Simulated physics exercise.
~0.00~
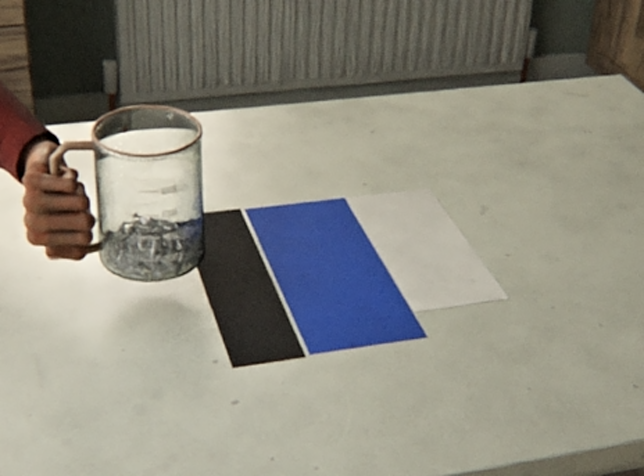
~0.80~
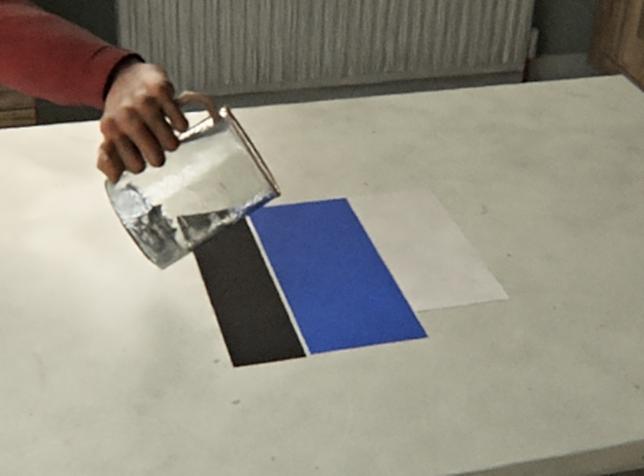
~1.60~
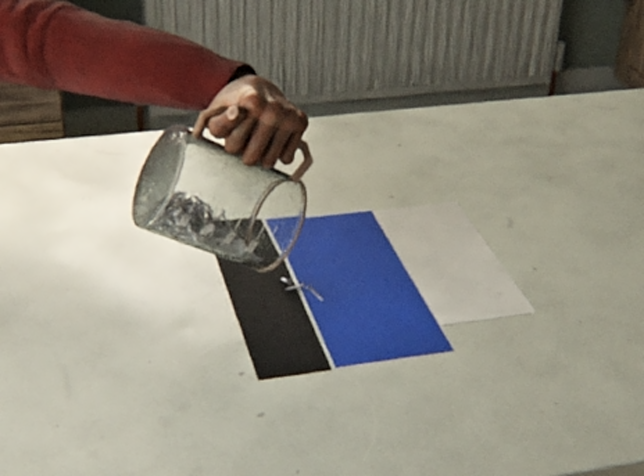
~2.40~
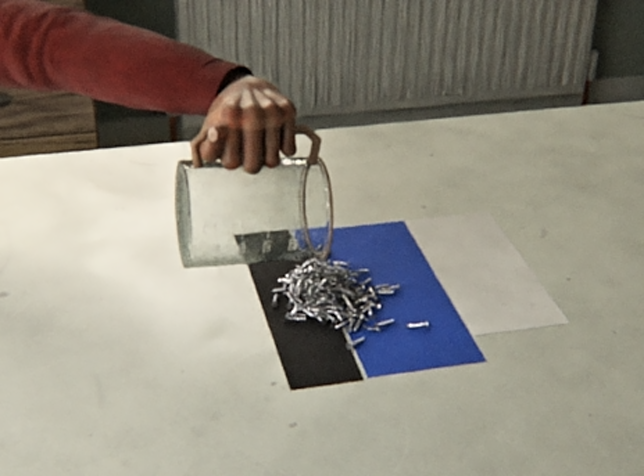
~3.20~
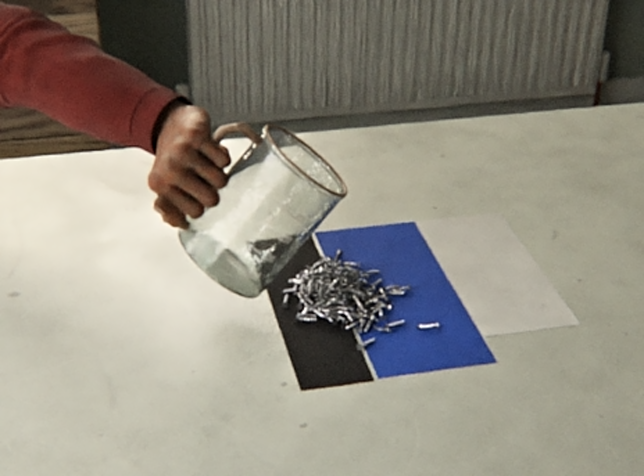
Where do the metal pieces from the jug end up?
They end up in a pile lying across the black mat and the blue mat, with a large share on each. The white mat stays bare and the jug is left empty.
